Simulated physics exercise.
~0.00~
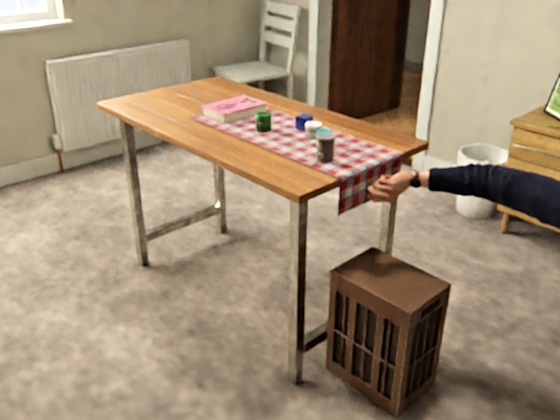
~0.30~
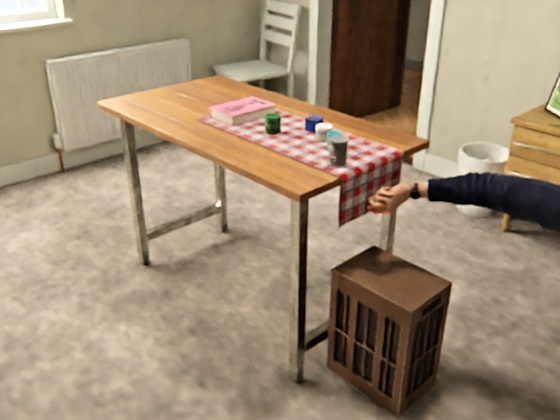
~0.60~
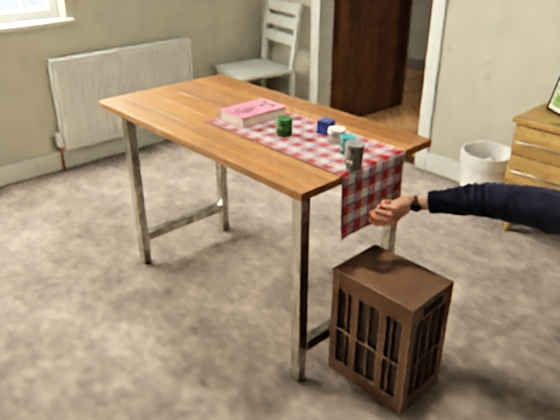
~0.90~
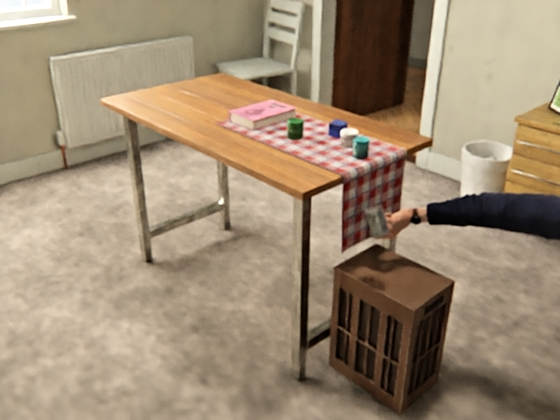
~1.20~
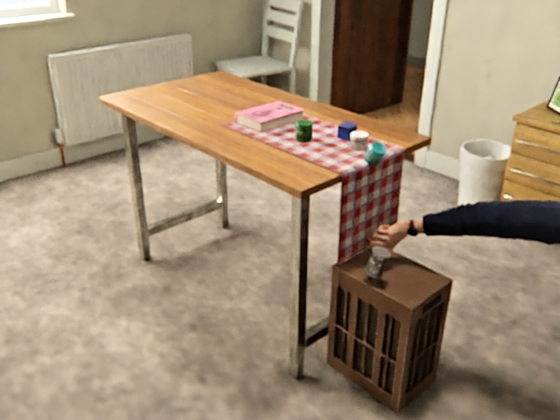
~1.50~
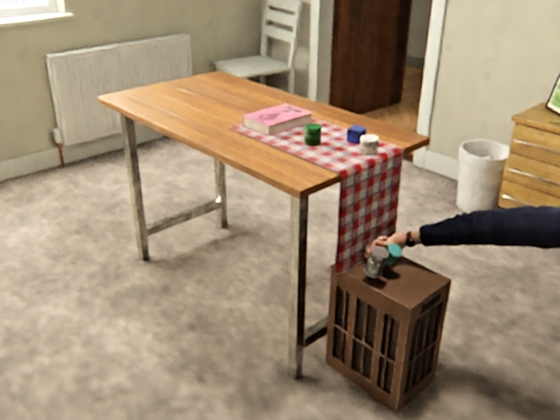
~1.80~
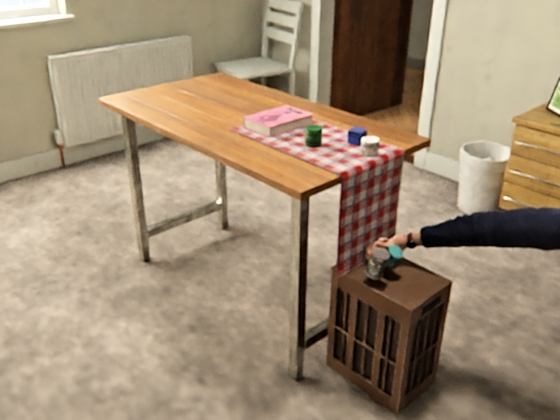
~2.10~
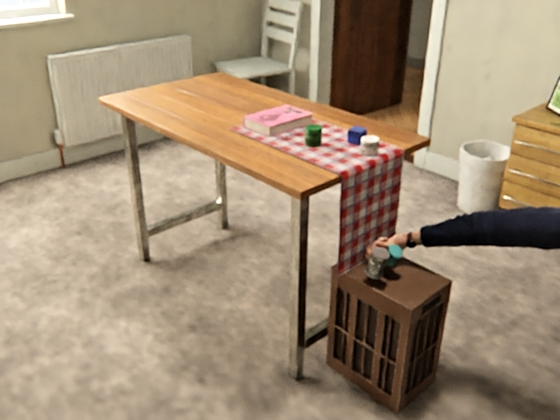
A hand gently pulled a red checked cloth over the end of a wooden table until its hem reached the brown crate below, carrying a grey can and then a turquoise pot off onto the crate, while the other things stayed on the table.
